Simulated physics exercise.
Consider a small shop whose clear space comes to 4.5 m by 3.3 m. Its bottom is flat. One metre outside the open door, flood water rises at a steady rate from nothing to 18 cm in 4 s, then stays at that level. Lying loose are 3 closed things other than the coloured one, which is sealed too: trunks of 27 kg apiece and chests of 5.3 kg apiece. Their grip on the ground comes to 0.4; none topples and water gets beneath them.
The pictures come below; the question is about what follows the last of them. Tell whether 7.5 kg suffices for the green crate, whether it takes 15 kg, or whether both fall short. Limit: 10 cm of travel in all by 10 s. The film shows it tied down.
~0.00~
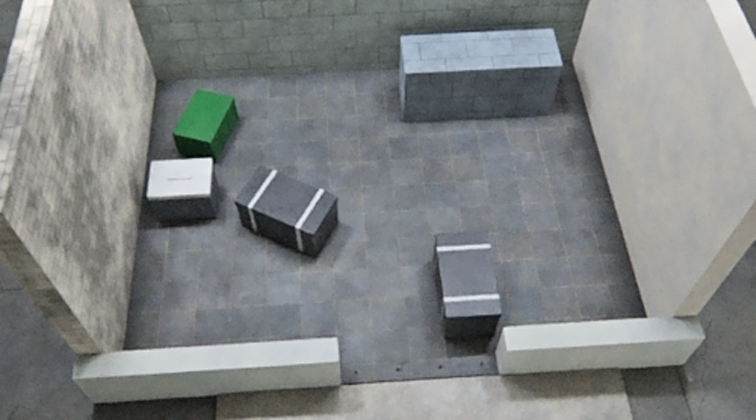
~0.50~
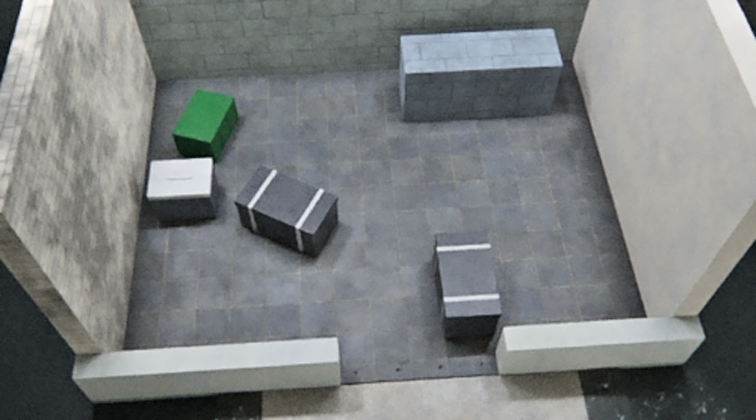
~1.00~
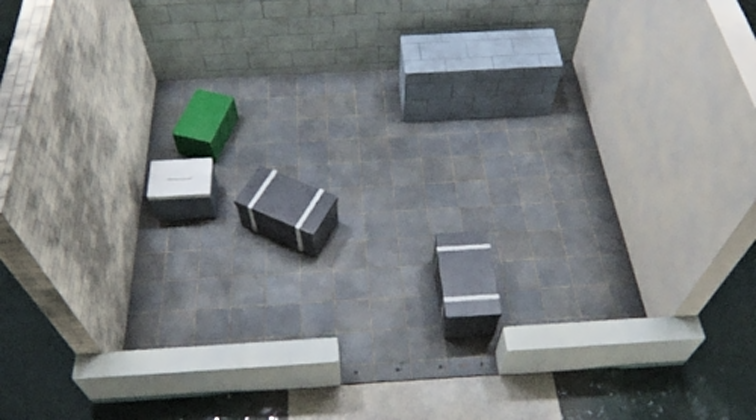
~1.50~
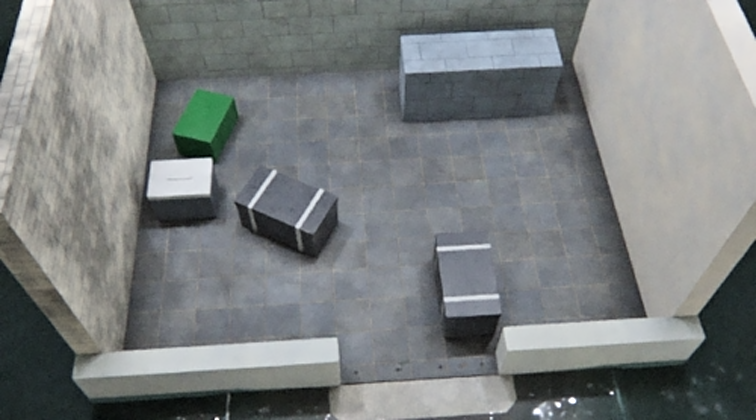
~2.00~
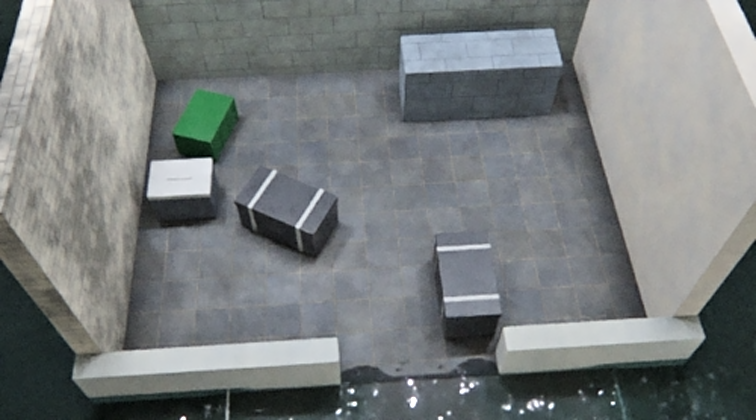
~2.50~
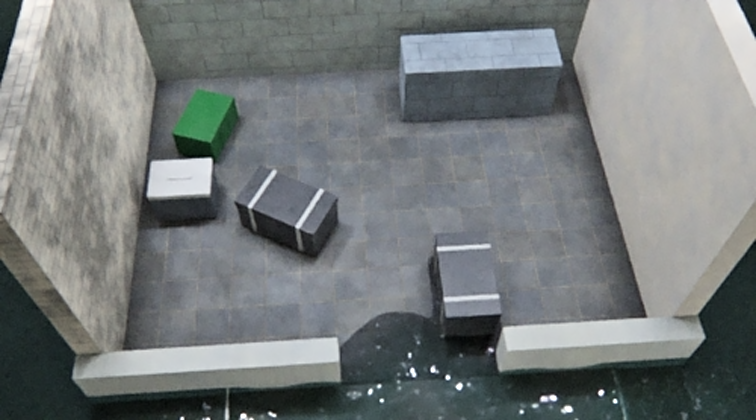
Neither ballast works.
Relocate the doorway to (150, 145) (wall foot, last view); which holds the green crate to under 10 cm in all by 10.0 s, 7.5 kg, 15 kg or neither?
If so, both fall short.
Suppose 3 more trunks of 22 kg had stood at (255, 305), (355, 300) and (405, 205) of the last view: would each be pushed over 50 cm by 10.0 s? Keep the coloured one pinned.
Result, in order - falls shy; exceeds it; exceeds it.
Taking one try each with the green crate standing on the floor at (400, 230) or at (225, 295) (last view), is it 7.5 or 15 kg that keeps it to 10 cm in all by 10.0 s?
Respectively, neither option succeeds and the heavy option is needed.
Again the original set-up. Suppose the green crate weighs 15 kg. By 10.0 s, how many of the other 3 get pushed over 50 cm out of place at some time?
It works out to 1.
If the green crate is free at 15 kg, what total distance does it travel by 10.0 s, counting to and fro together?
Total path: Around 60 cm.
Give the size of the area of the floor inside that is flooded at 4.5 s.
Flooded: Near 5.0 m2.
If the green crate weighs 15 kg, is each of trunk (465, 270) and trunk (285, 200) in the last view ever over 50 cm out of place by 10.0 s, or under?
In sequence, exceeded; not exceeded.
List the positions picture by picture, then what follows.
The green crate at (203, 115), on the bottom; 0.0 m2 under water; 0 of 4 have shifted, in the first frame.
The green crate at (203, 115), on the bottom; 0.0 m2 under water; 0 of 4 have shifted, in the second frame.
The green crate at (203, 115) rests on the ground; 0.0 m2 under water; 0 of 4 have shifted, in the third frame.
The green crate at (203, 115) rests on the ground; water covers 0.0 m2; 0 of 4 have shifted, in the fourth frame.
The green crate at (203, 115), on the bottom; water covers 0.0 m2; 0 of 4 have shifted, in the fifth frame.
The green crate at (203, 115), on the bottom; 0.3 m2 under water; 0 of 4 have shifted, in the sixth frame.
After 3.5 s the green crate would be 0 cm from its start with 7.5 kg and 0 cm from its start with 15 kg; 0 cm of water round it then.
After 4.5 s the green crate would be 0 cm from its start with 7.5 kg and 0 cm from its start with 15 kg; 0 cm of water round it then.
After 7.0 s the green crate would be 0 cm from its start with 7.5 kg and 0 cm from its start with 15 kg; 2 cm of water round it then.
After 10.0 s the green crate would be 78 cm from its start with 7.5 kg and 57 cm from its start with 15 kg; 6 cm of water round it then.
